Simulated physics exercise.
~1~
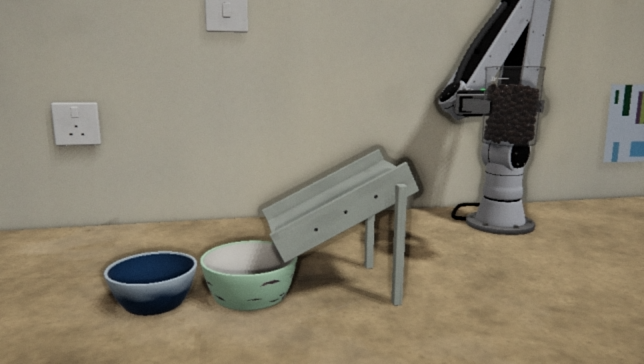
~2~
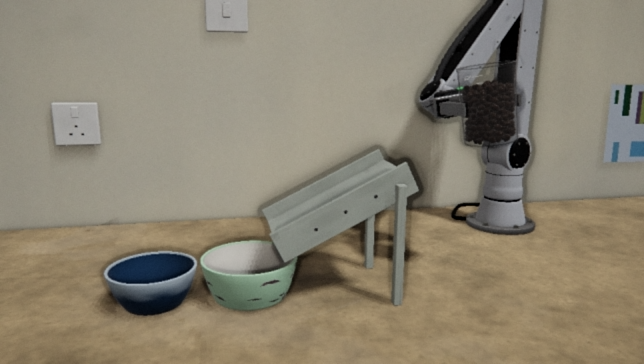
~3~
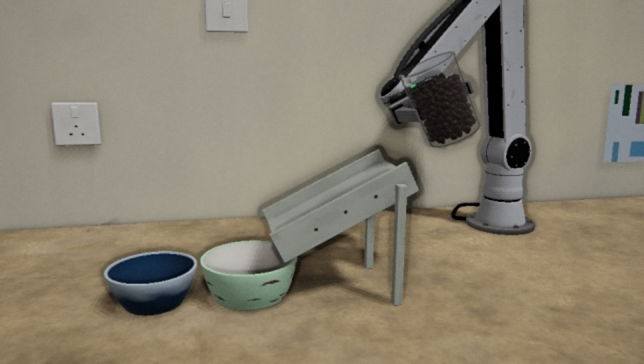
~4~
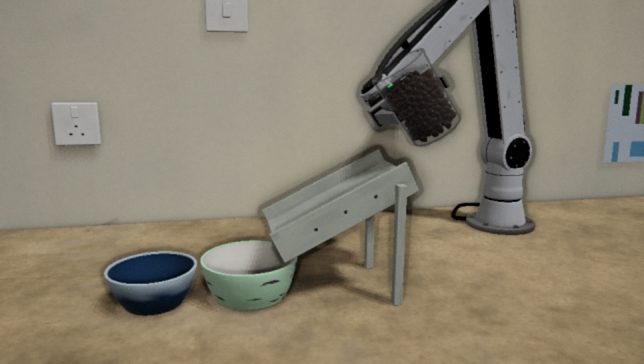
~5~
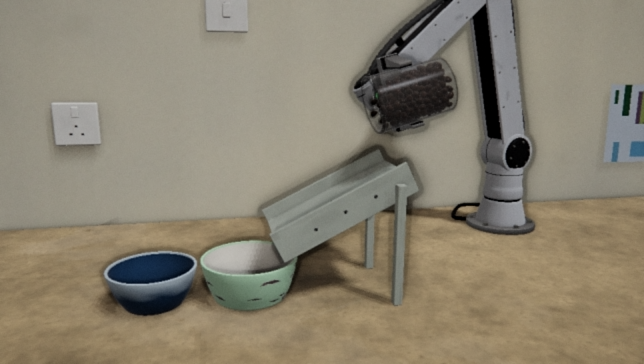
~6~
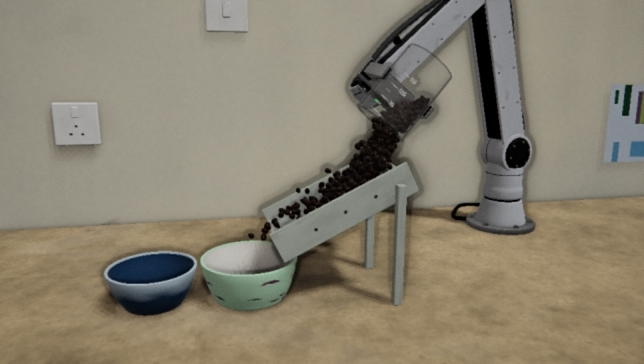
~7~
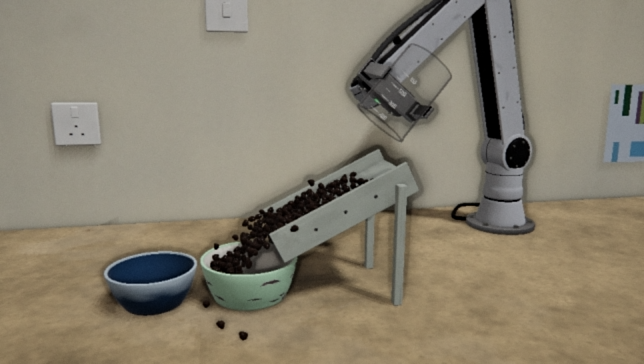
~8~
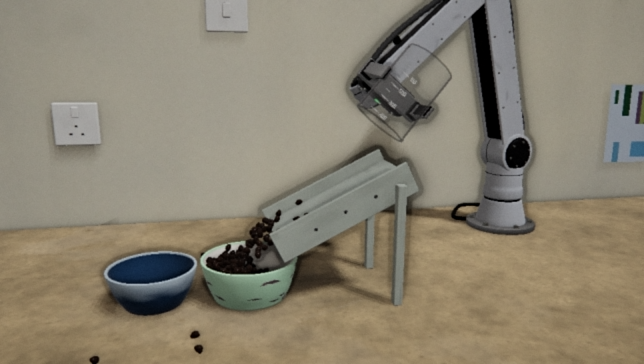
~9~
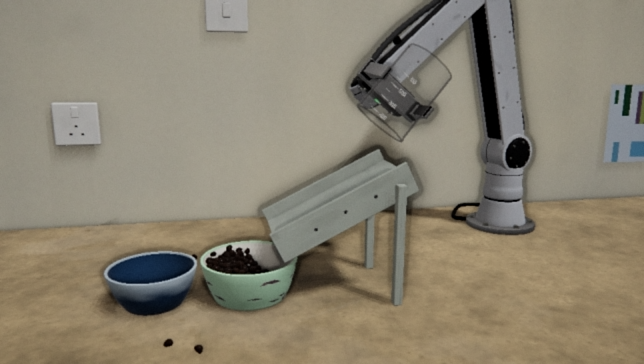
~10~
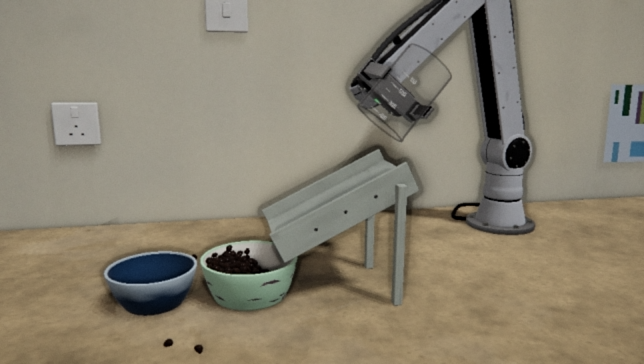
Robot arm tipping a beaker of dark beans down a sloping chute into a green bowl, a few scattering on the table.
